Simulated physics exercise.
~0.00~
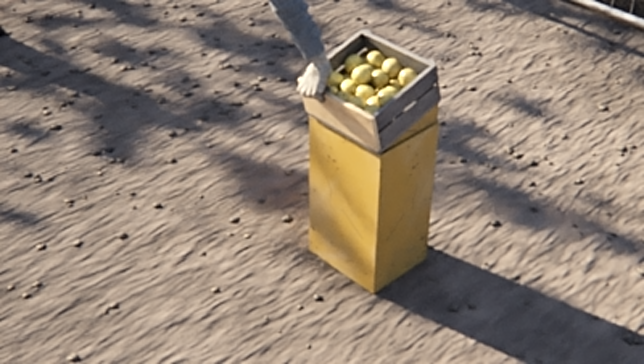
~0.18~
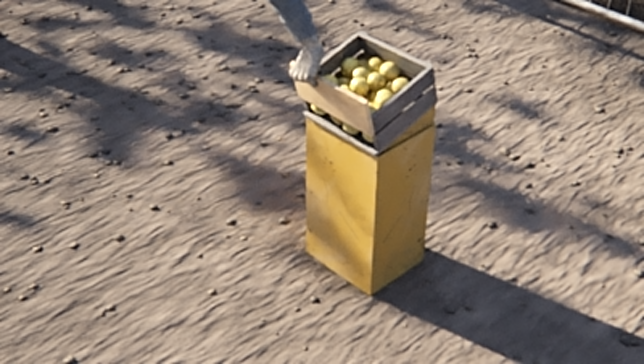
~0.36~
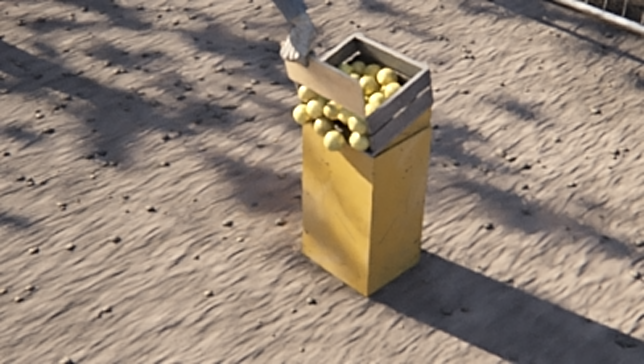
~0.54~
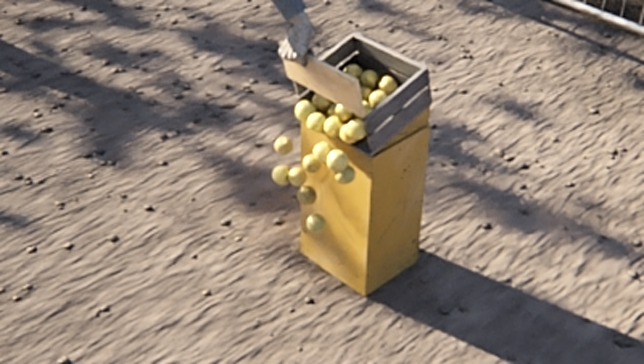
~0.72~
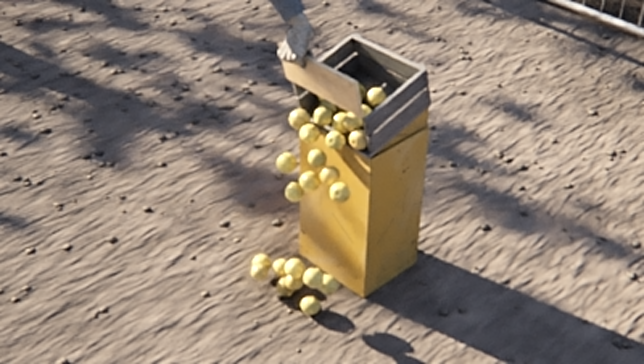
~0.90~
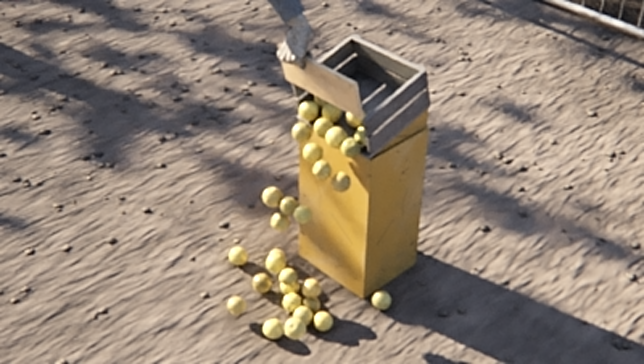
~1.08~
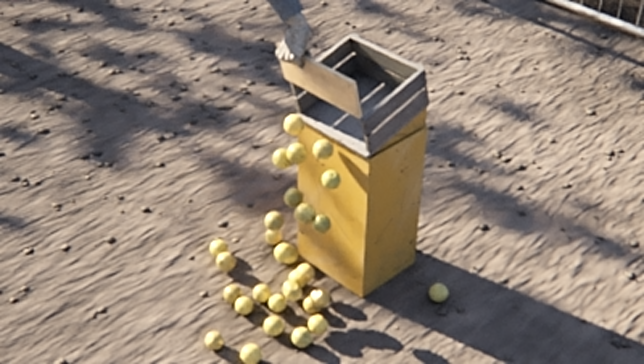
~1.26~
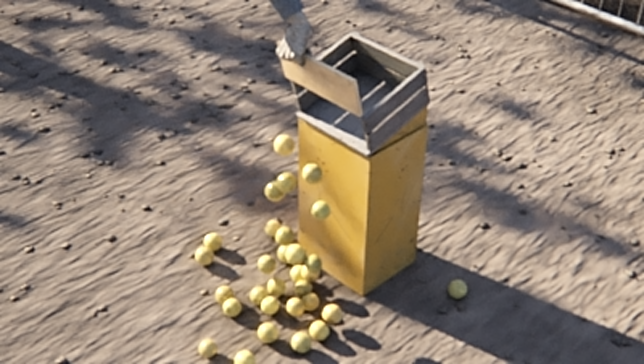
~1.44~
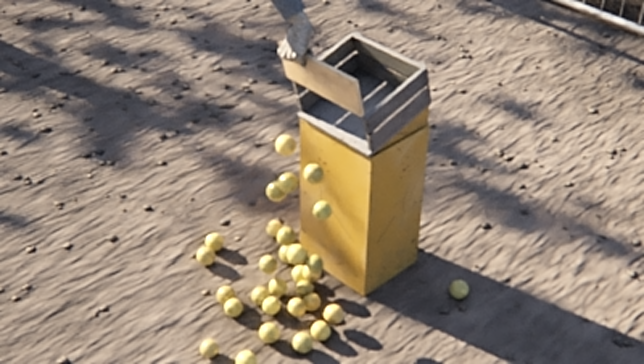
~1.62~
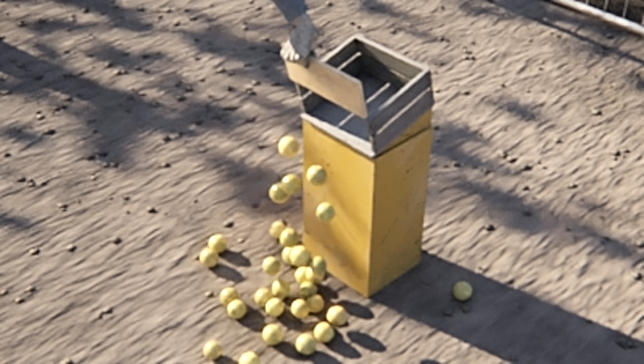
At first, a grey wooden crate full of yellow apples sits on a tall yellow block on sunlit, stony ground, with a pale hand gripping the board at its front. The hand lifts the board, and apples start to bulge out beneath it. They spill over the edge and drop down the front of the block in a thick stream, landing in a growing pile. Some roll away to the left, and one comes to rest off to the right. By the end the crate looks empty, while a few last apples hang in mid-air above the scattered heap.
